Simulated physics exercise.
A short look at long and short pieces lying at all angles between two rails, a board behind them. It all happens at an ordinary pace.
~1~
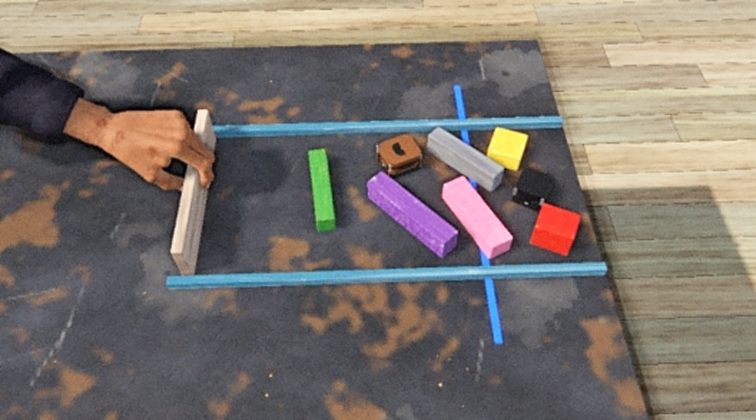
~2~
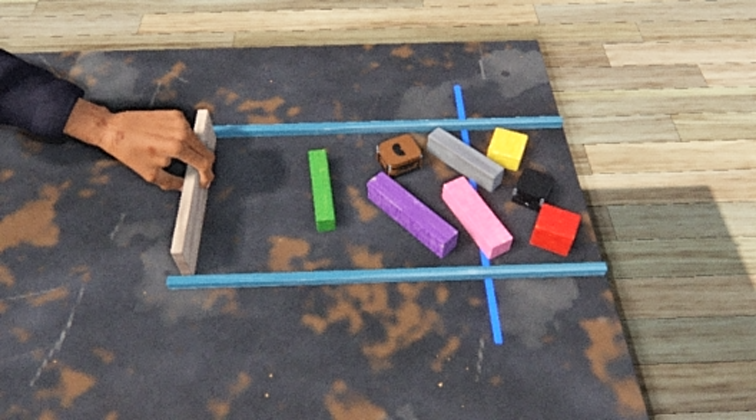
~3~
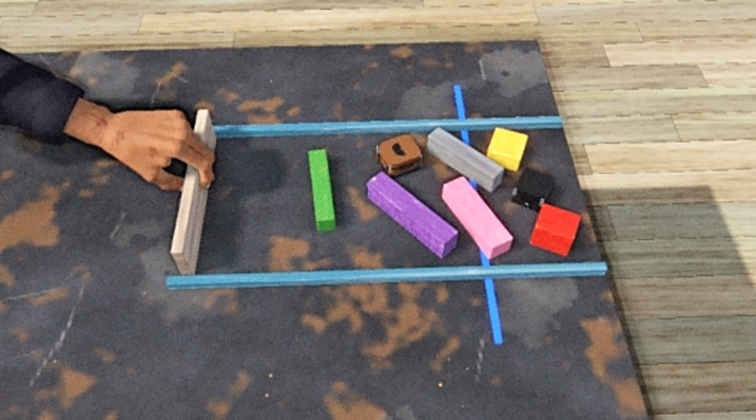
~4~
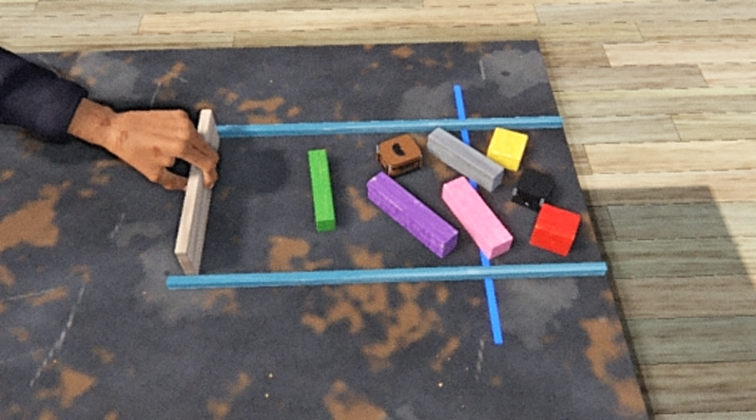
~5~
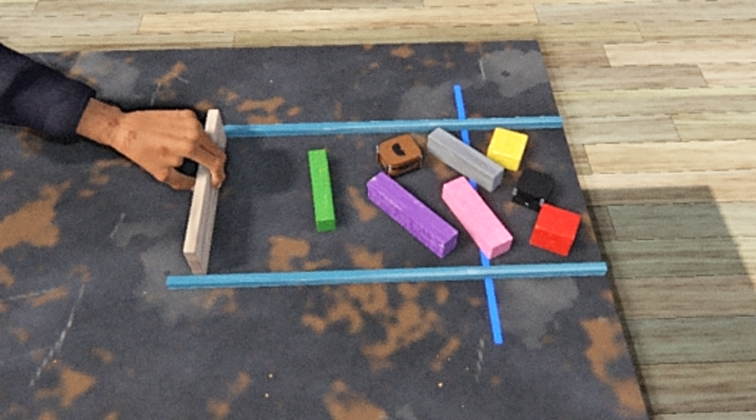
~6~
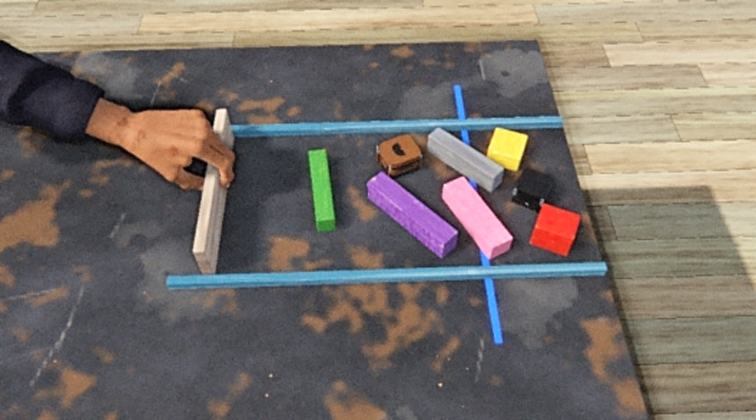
A hand held a pale board upright between two blue rails, then slid it slightly to the right, while the green, purple, pink and other coloured blocks in front of it stayed still.
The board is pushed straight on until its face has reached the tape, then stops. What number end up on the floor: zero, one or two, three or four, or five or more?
The number that fall off is zero.
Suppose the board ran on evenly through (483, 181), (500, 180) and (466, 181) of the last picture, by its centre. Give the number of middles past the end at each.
Past the end: 0, 1 and 0.
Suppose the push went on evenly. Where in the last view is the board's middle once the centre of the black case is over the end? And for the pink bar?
About (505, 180), and (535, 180) for the other.
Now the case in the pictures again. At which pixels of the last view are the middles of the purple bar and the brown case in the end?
First (509, 214), then (505, 157).
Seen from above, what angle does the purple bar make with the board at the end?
Some 0 degrees.
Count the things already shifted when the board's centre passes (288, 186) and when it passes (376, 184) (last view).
At the one place 0, at the other 3.
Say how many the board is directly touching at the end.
In contact: 1.
Early on, none off yet; red block at rest near (555, 230); black case at rest near (532, 190); yellow block at rest near (507, 149).
Finally, the number that fall off is zero.
